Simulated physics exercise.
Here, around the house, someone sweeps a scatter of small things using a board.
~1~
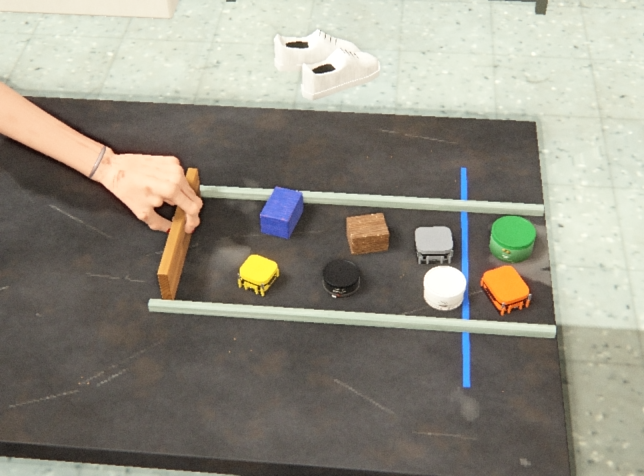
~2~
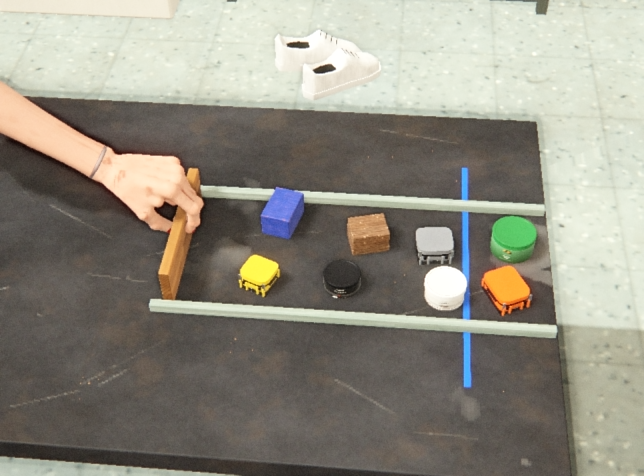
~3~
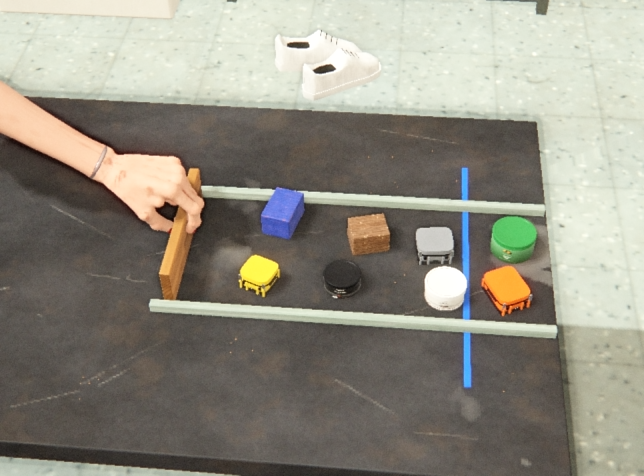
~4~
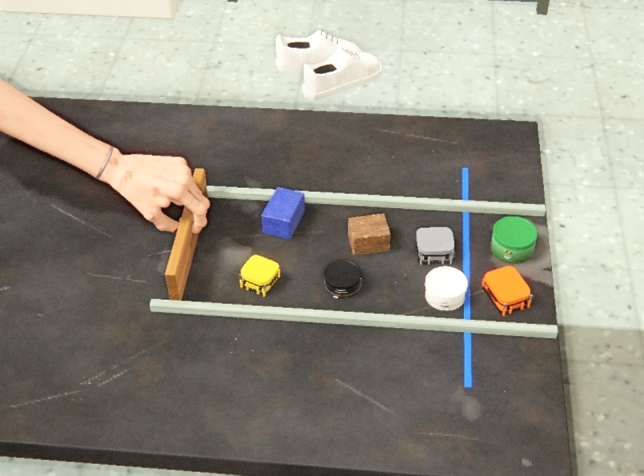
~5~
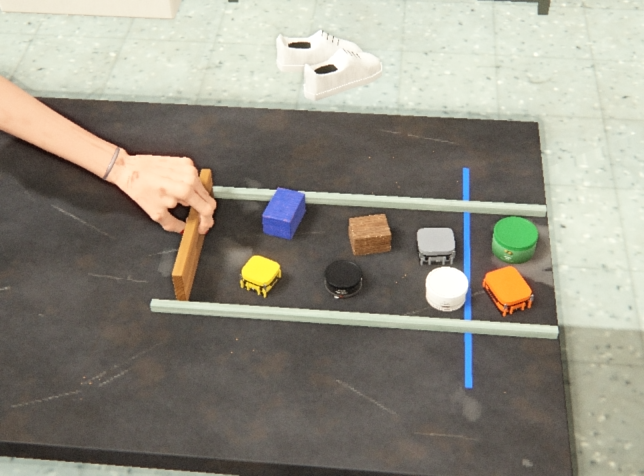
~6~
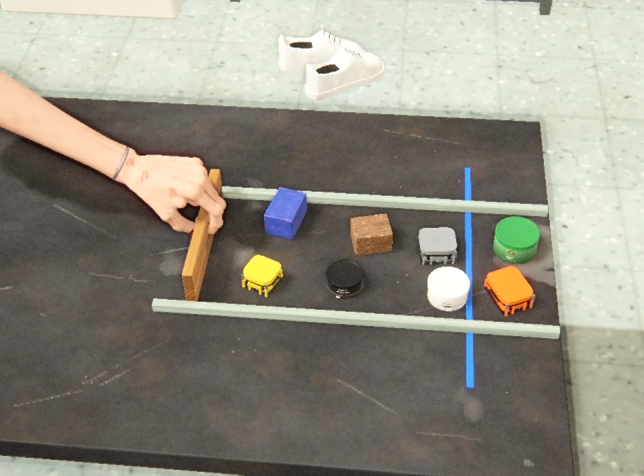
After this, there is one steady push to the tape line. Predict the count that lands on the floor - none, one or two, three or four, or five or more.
The push knocks just one or two off.
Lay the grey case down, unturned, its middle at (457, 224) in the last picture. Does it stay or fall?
I reckon it remains in place.
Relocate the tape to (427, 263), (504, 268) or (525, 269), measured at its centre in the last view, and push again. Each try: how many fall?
In order, 0, 3 and 5.
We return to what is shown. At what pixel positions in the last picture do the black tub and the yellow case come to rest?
I'd put one at around (519, 292) and the other at around (485, 287).
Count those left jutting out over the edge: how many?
Count of overhanging things: 1.
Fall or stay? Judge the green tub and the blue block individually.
The green tub survives; the blue block survives.
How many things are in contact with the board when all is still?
3 of them.
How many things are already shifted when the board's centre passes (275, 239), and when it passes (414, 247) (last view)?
The count reaches 2 first and 7 second.
A little later, none off yet; green tub at rest near (516, 241); orange case at rest near (509, 291); white tin at rest near (448, 289).
Next, none off yet; green tub at rest near (516, 241); orange case at rest near (509, 291); white tin shifted a little near (468, 292).
When it is over, the number that fall off is one or two; down, orange case.
